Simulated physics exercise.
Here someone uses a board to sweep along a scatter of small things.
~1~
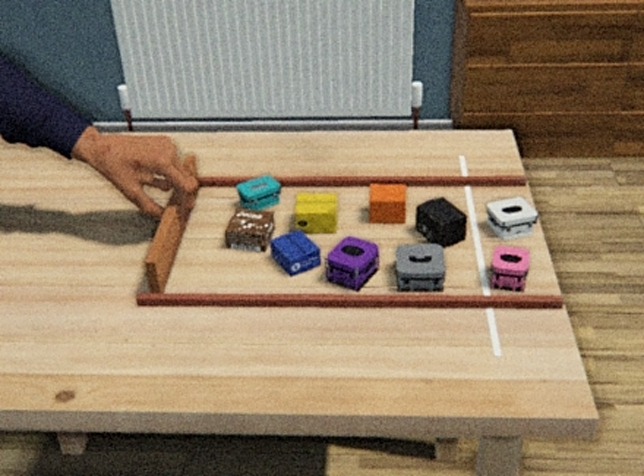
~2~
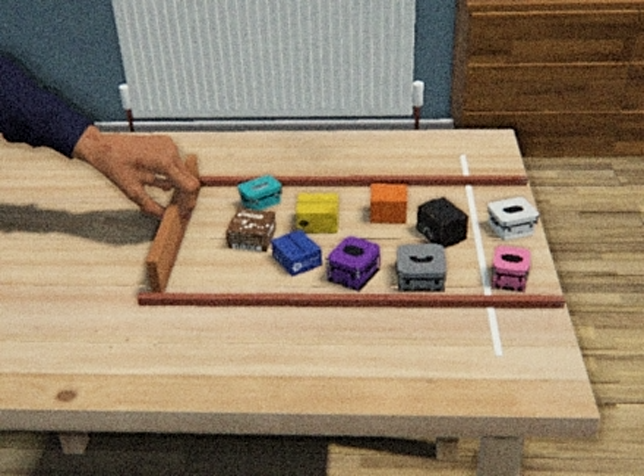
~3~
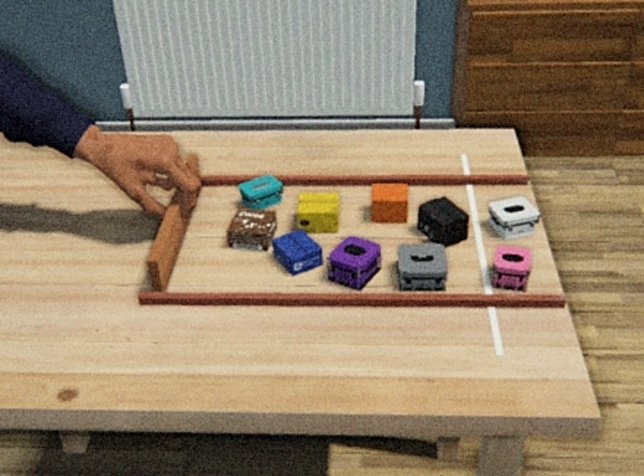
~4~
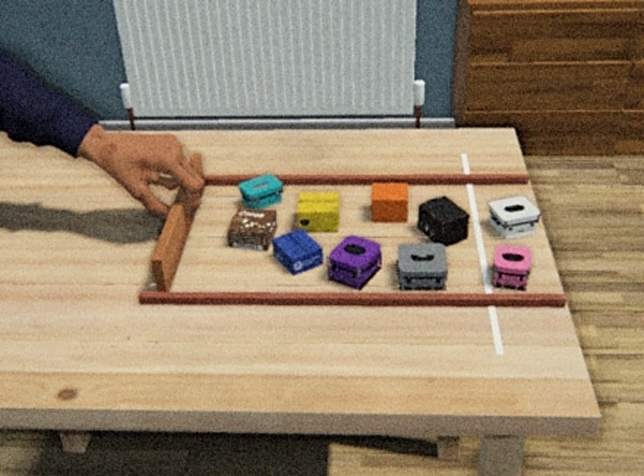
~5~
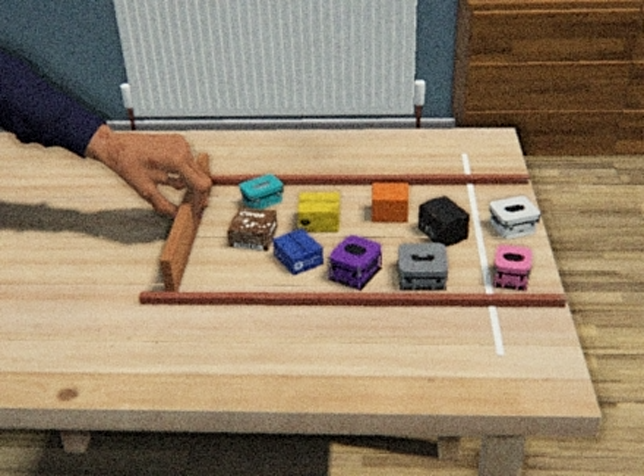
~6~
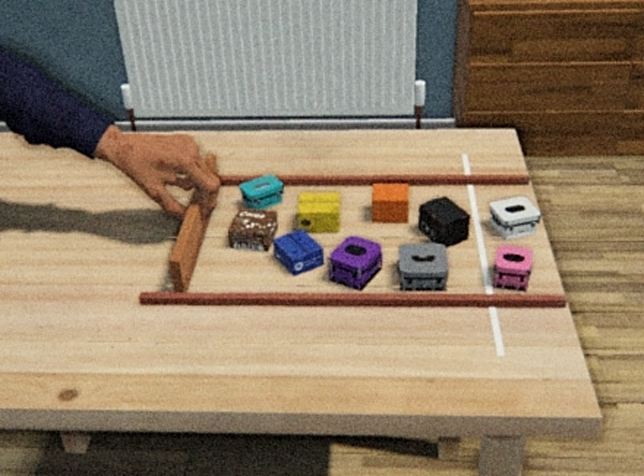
On a wooden table, a hand held an upright board between two rails and slid it slightly to the right toward a scatter of small colourful boxes, which stayed practically still.
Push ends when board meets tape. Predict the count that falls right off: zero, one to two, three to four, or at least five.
The count is three to four.
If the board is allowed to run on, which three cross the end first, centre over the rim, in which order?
They are the pink case, then the grey case, then the white case.
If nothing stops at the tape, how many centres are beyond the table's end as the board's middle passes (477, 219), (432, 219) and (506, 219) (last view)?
The counts: 3, 1 and 7.
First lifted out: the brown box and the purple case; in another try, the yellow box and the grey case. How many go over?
First 2, then 1.
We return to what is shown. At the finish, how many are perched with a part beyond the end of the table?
That comes to 2 of them.
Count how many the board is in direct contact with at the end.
Total: 3.
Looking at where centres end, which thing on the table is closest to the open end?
That is the black box.
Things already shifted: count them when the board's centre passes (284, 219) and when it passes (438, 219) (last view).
I make it 4 at the first spot and 10 at the other.
Soon after, none off yet; white case at rest near (514, 219); pink case at rest near (513, 268); black box at rest near (444, 222).
After that, none off yet; white case at rest near (514, 219); pink case displaced about its own width near (538, 270); black box displaced a little near (463, 229).
In the end, the number that fall off is three or four; gone, grey case, pink case and white case.
